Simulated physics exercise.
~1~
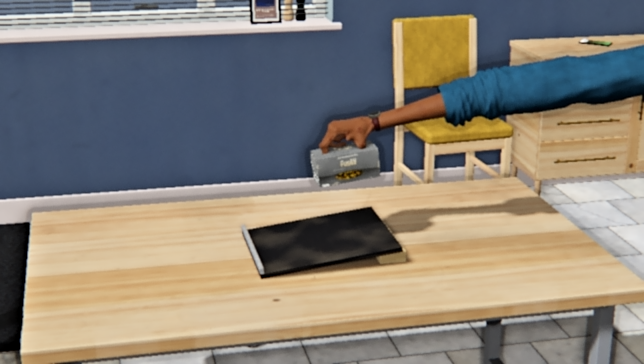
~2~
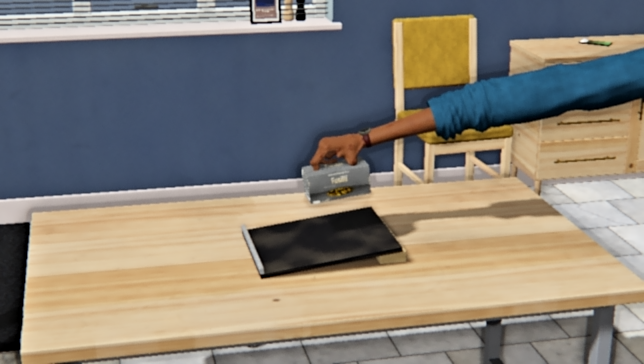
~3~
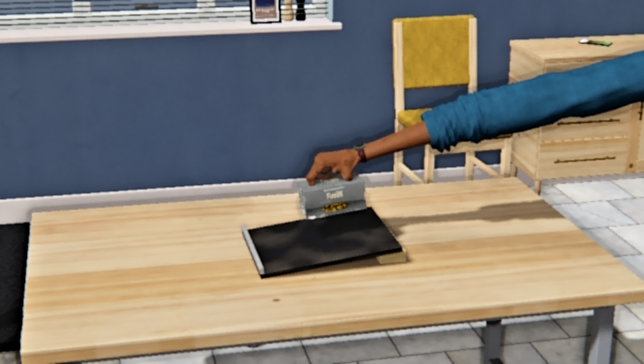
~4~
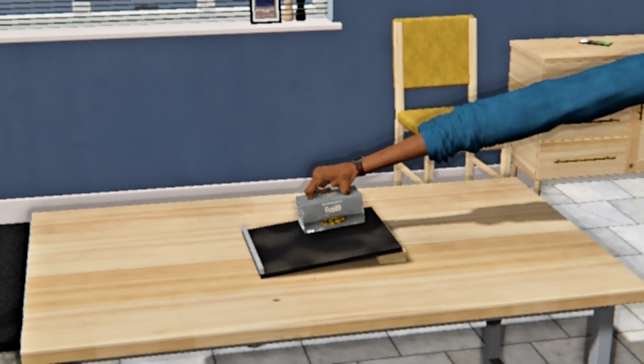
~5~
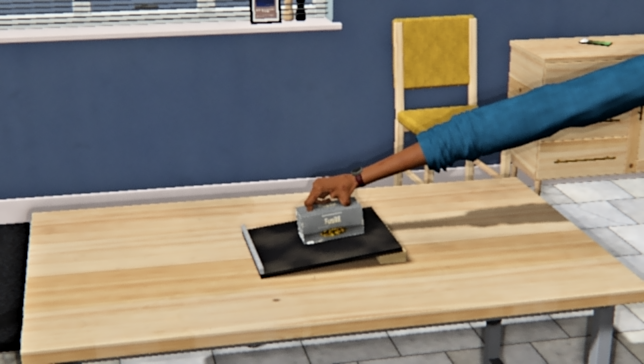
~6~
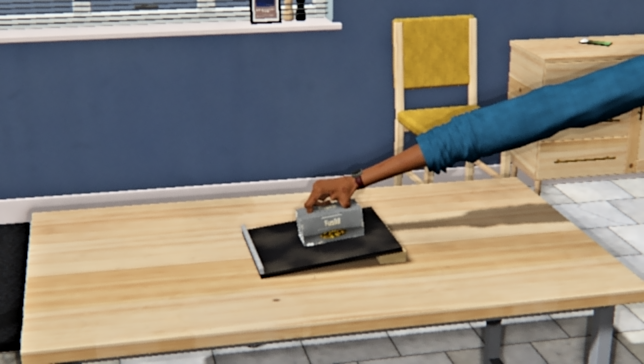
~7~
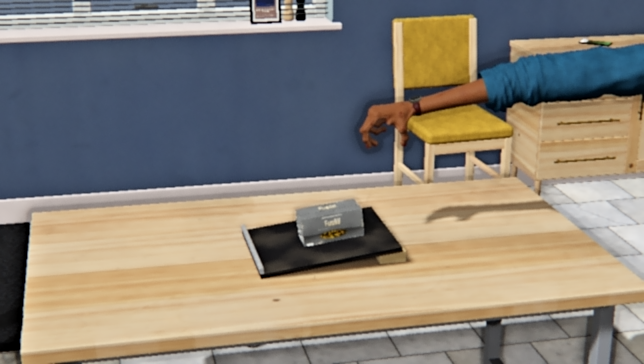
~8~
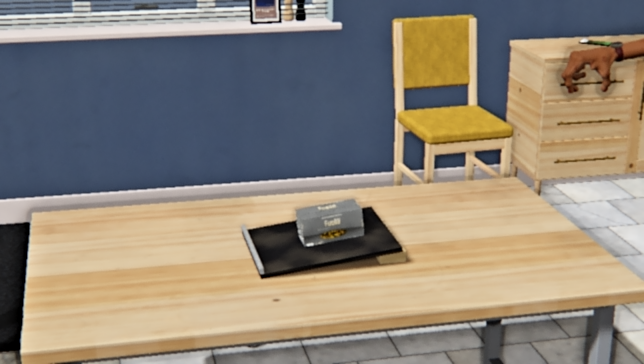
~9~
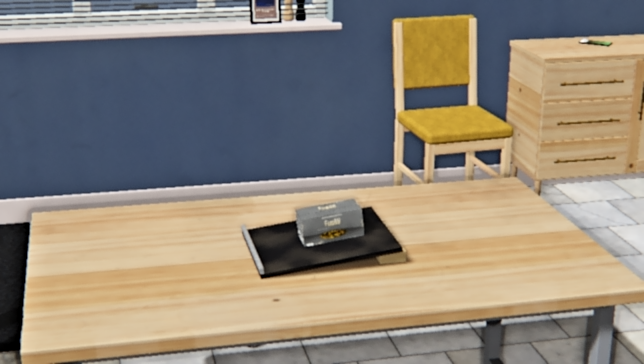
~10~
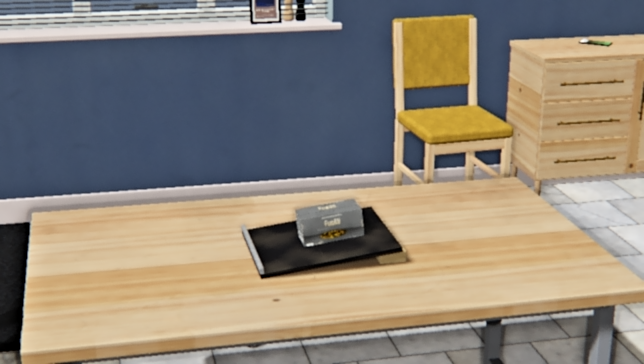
To begin with, a hand in a blue sleeve reaches in from the right, holding a small grey carton above the far side of a light wooden table, where a dark board lies slightly tilted. The hand moves the carton a little to the left and lowers it toward the board. It sets the carton down on the board's dark surface and holds it there briefly. The fingers then let go, and the arm draws back to the right, past the yellow chair and out of view. The carton stays at rest where it was placed, and the board does not move.
